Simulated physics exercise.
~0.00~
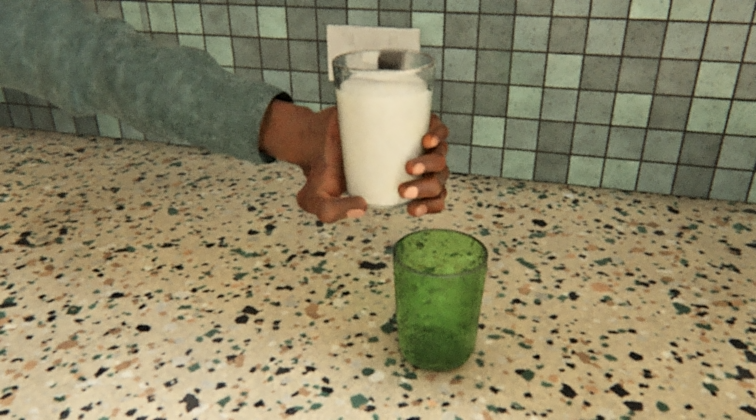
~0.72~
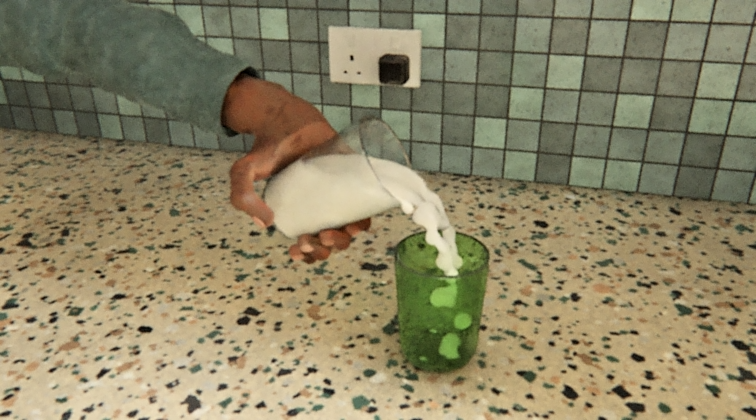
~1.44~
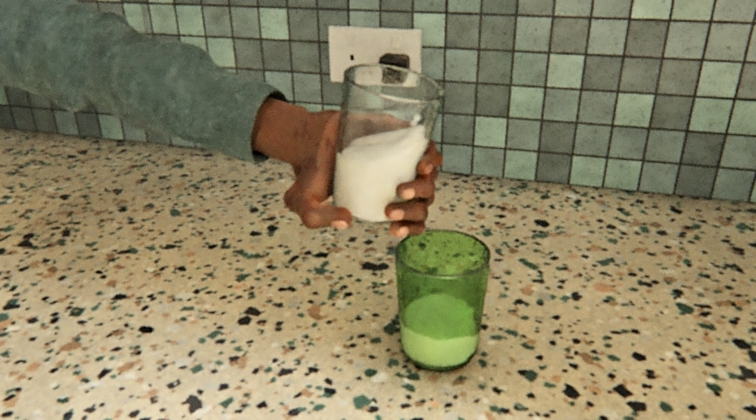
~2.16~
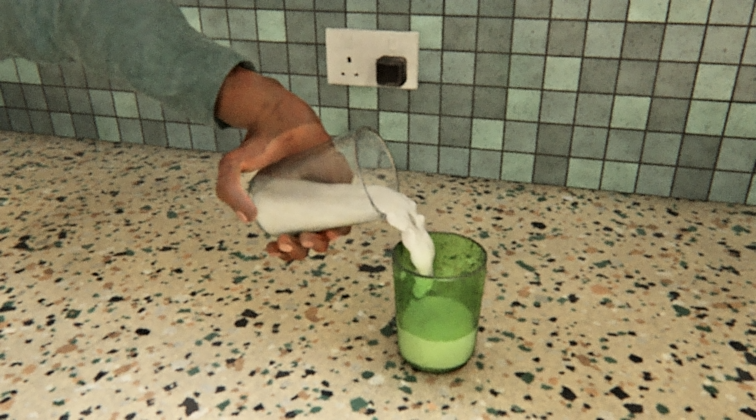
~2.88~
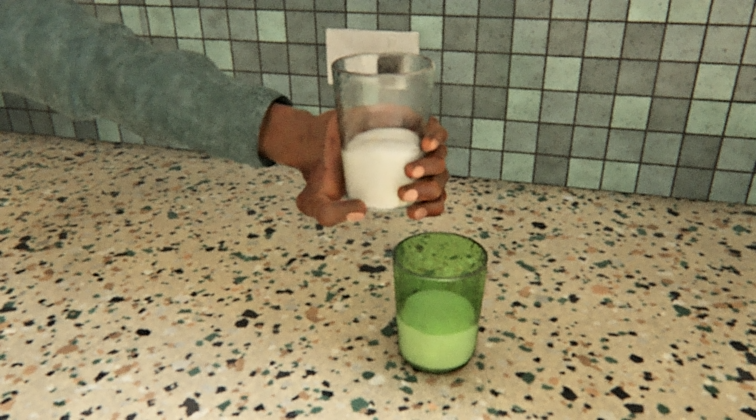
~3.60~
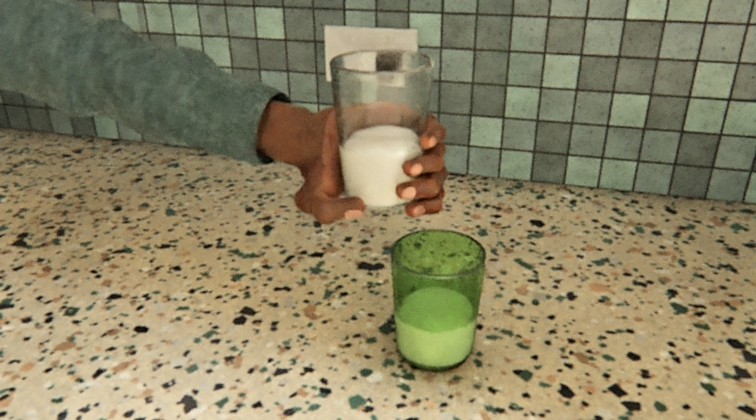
A hand holding a clear glass tumbler of milk tipped it to the right and poured some into an empty green glass on a speckled counter, straightened it, poured again, then held it upright, leaving both glasses partly filled.
